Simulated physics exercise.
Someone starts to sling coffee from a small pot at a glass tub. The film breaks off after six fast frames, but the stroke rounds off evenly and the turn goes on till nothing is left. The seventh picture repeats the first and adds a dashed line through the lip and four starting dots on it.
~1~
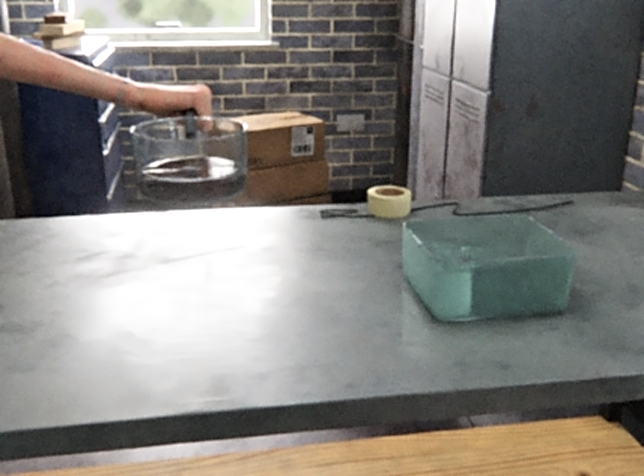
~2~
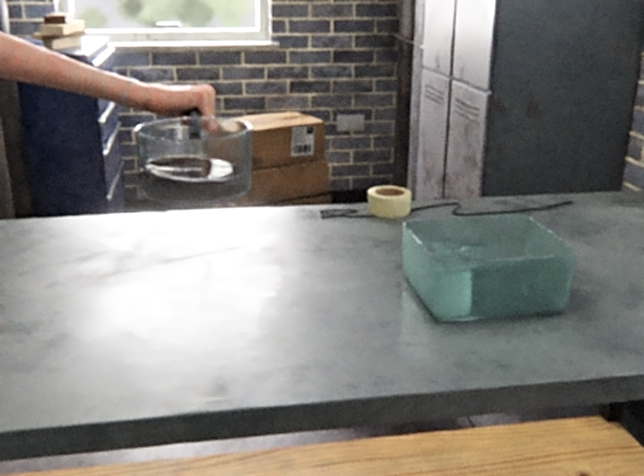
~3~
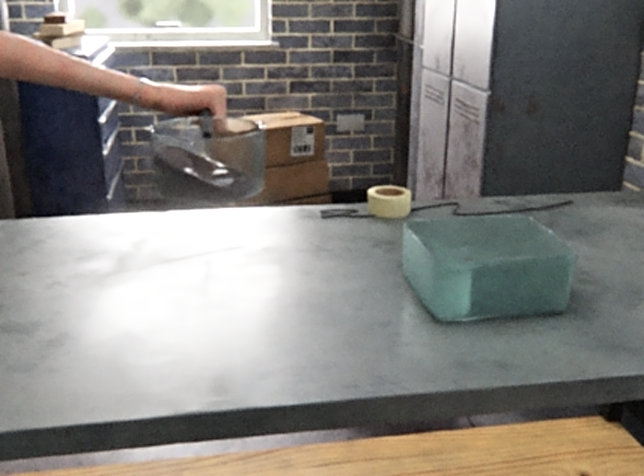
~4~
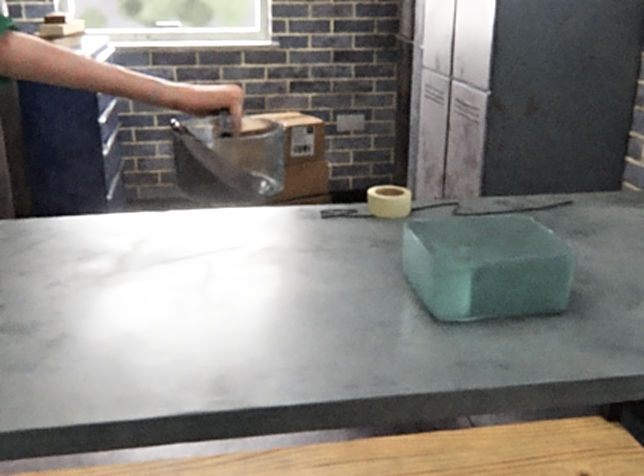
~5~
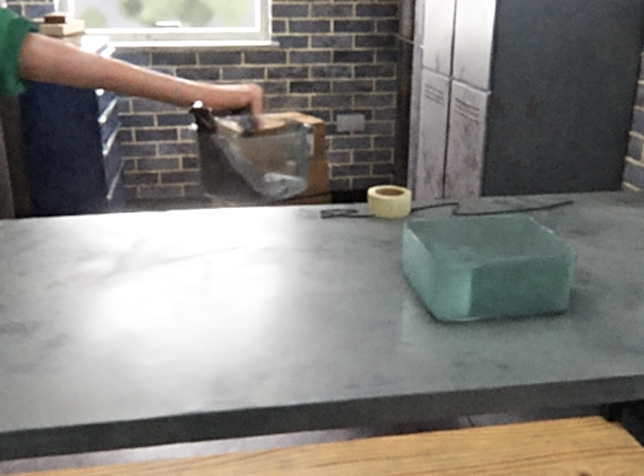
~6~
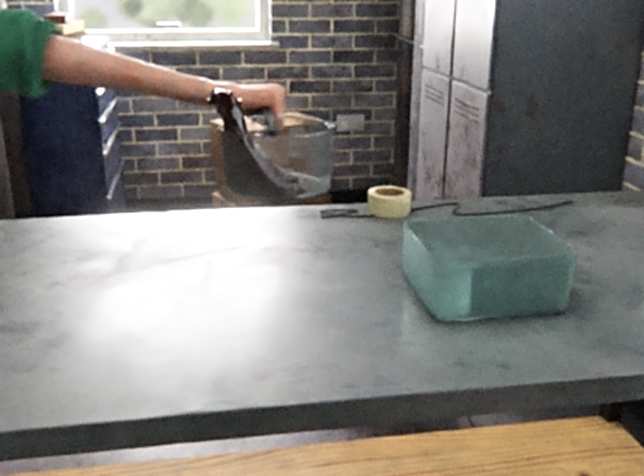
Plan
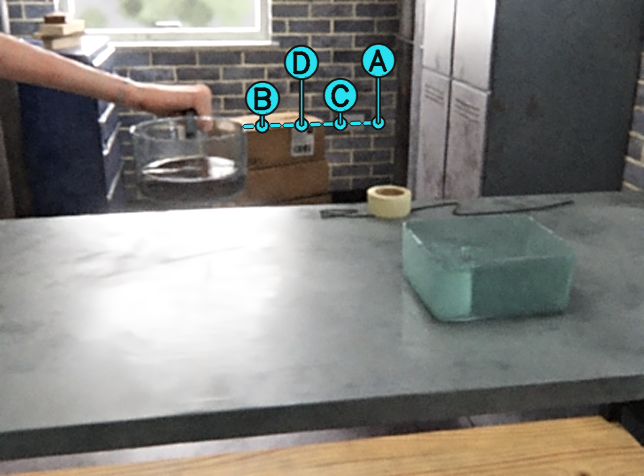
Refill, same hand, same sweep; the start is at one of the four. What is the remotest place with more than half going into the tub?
It is D.
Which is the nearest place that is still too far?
Place B.
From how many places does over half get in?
Three of them.
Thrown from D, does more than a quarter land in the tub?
Yes.
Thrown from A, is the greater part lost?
No, that is safe.
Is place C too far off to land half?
No.
On the marked copy, A at (378, 122); B at (262, 126); C at (340, 123); D at (301, 124).
For place A, about 68 % lands in the tub, 1 % falls short and 32 % goes beside or beyond.
For place B, about 20 % lands in the tub, 61 % falls short and 19 % goes beside or beyond.
For place C, about 70 % lands in the tub, 1 % falls short and 29 % goes beside or beyond.
For place D, about 69 % lands in the tub, 8 % falls short and 23 % goes beside or beyond.
